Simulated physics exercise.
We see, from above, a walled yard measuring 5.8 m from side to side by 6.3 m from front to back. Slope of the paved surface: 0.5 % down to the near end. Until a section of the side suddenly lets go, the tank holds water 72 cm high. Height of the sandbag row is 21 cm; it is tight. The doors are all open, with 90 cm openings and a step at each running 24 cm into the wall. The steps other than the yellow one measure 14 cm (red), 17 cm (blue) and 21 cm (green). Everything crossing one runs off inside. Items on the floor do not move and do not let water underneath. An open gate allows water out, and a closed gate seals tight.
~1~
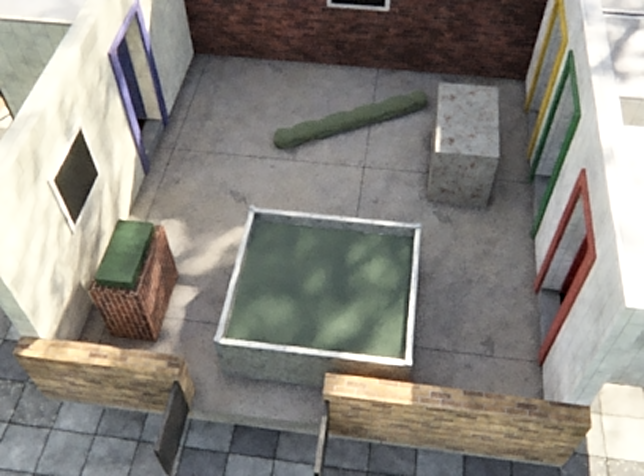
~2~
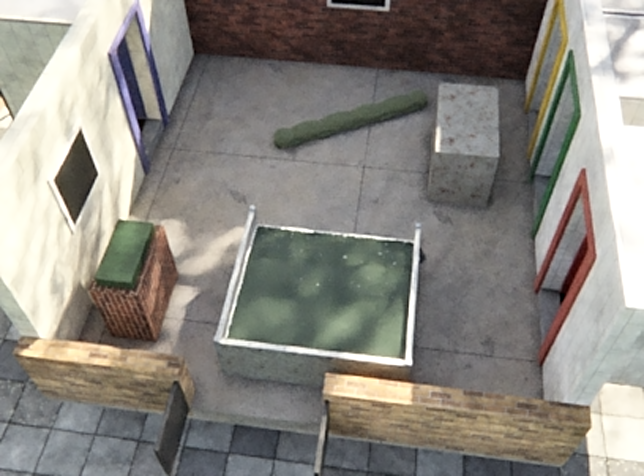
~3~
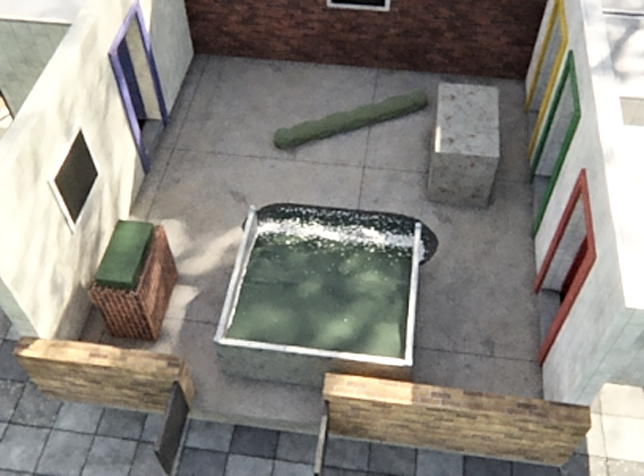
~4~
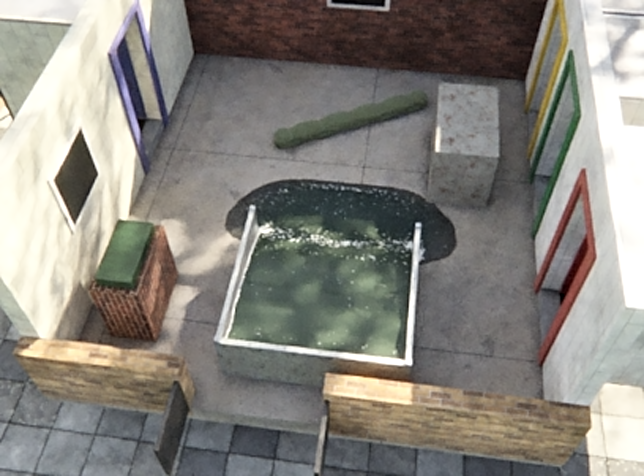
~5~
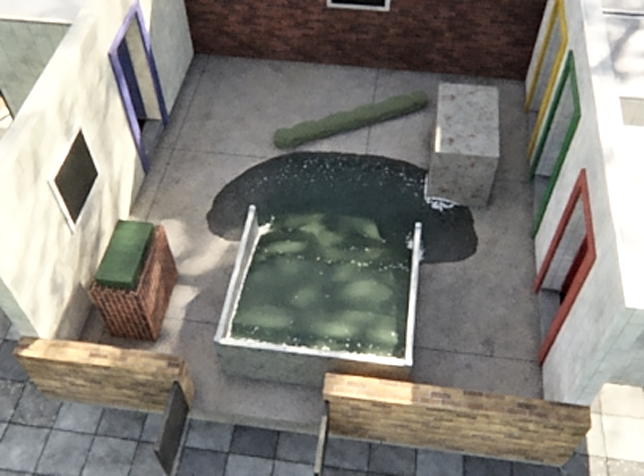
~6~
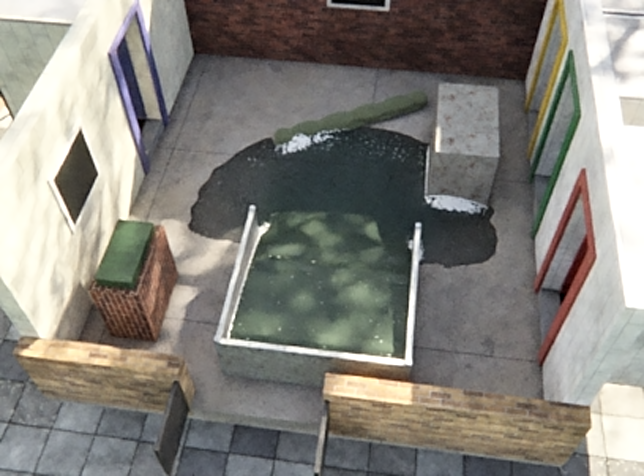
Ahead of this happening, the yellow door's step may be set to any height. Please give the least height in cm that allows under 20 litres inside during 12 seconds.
It would have to be roughly 18 cm high.
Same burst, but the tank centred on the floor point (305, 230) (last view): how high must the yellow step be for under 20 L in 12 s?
You'd need some 20 cm.
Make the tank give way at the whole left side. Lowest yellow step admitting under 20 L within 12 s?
With that break, close to 11.0 cm.
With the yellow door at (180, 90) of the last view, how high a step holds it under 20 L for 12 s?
Roughly 12.5 cm, give or take.
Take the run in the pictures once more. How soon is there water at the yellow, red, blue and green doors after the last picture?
The yellow door gets it at 1.3 s, the red door at 1.3 s, the blue door at 0.8 s and the green door at 0.3 s.
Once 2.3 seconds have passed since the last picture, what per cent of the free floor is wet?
Some 70 in a hundred.
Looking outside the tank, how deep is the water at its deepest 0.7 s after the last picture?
Close to 40 centimetres.
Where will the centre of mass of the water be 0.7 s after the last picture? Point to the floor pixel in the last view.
Centre of the water: Approx. (342, 236) px.
Then, 0.7 s after the last picture water covers 45 % of the floor, deepest (40 cm) near (356, 131); it has not reached the yellow door.
Then, 2.3 s after the last picture water covers 70 % of the floor, deepest (34 cm) near (525, 87); 20 cm at the yellow door, 44 litres in over its 8 cm step.
Then, 11.3 s after the last picture water covers 95 % of the floor, deepest (14 cm) near (137, 381); 5 cm at the yellow door, 150 litres in over its 8 cm step.
At the yellow door as built, the water peaked near 23 cm, 2.1 s after the last picture.
With a step of 15.5 cm, 35 litres would have come in within the 12 s; with 21 cm, 8 litres. So under 20 litres takes about 18 cm.
